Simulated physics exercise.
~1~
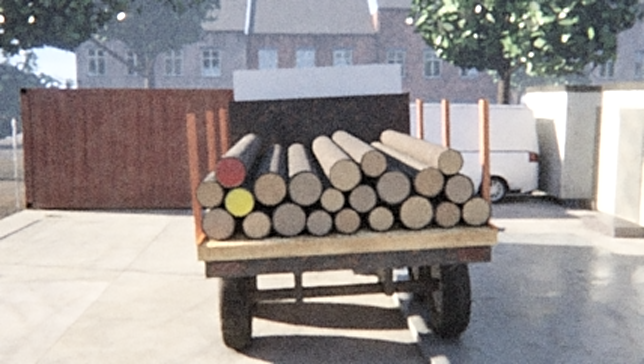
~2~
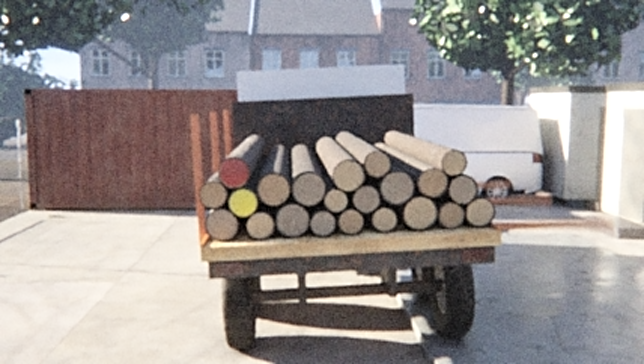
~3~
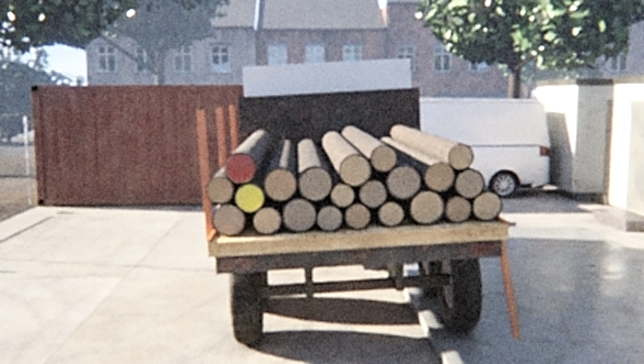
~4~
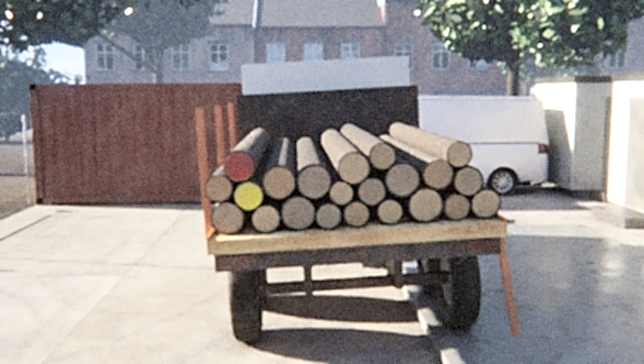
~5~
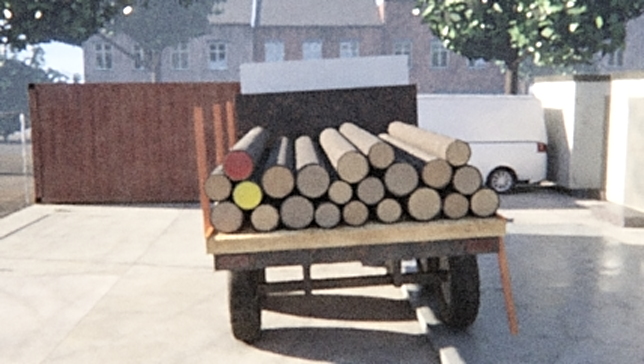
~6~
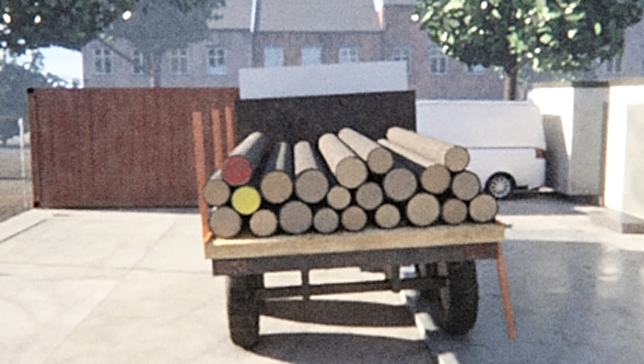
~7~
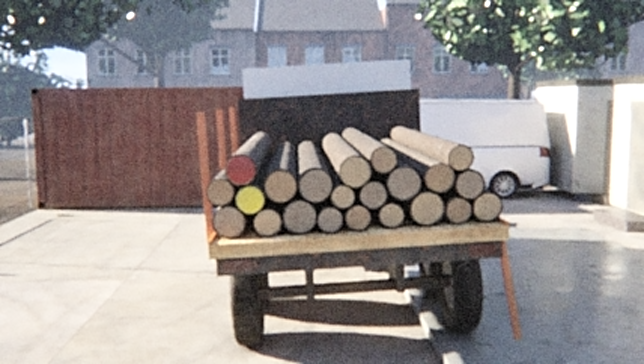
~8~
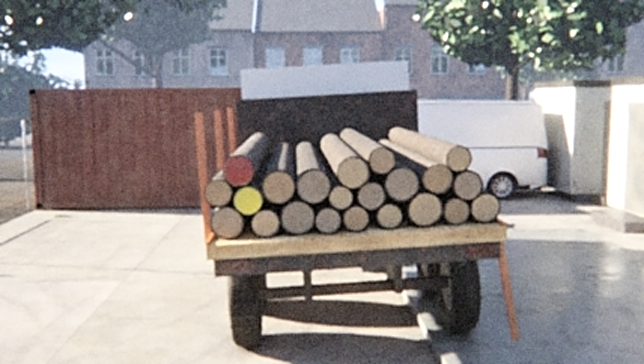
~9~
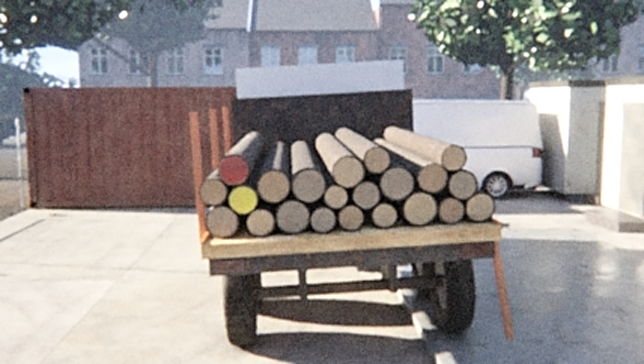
The orange posts on the right side of a parked flatbed truck swung down quickly and hung below the deck edge, but the stacked logs, including the red-ended and yellow-ended ones, stayed in place, and all were still aboard at the end.
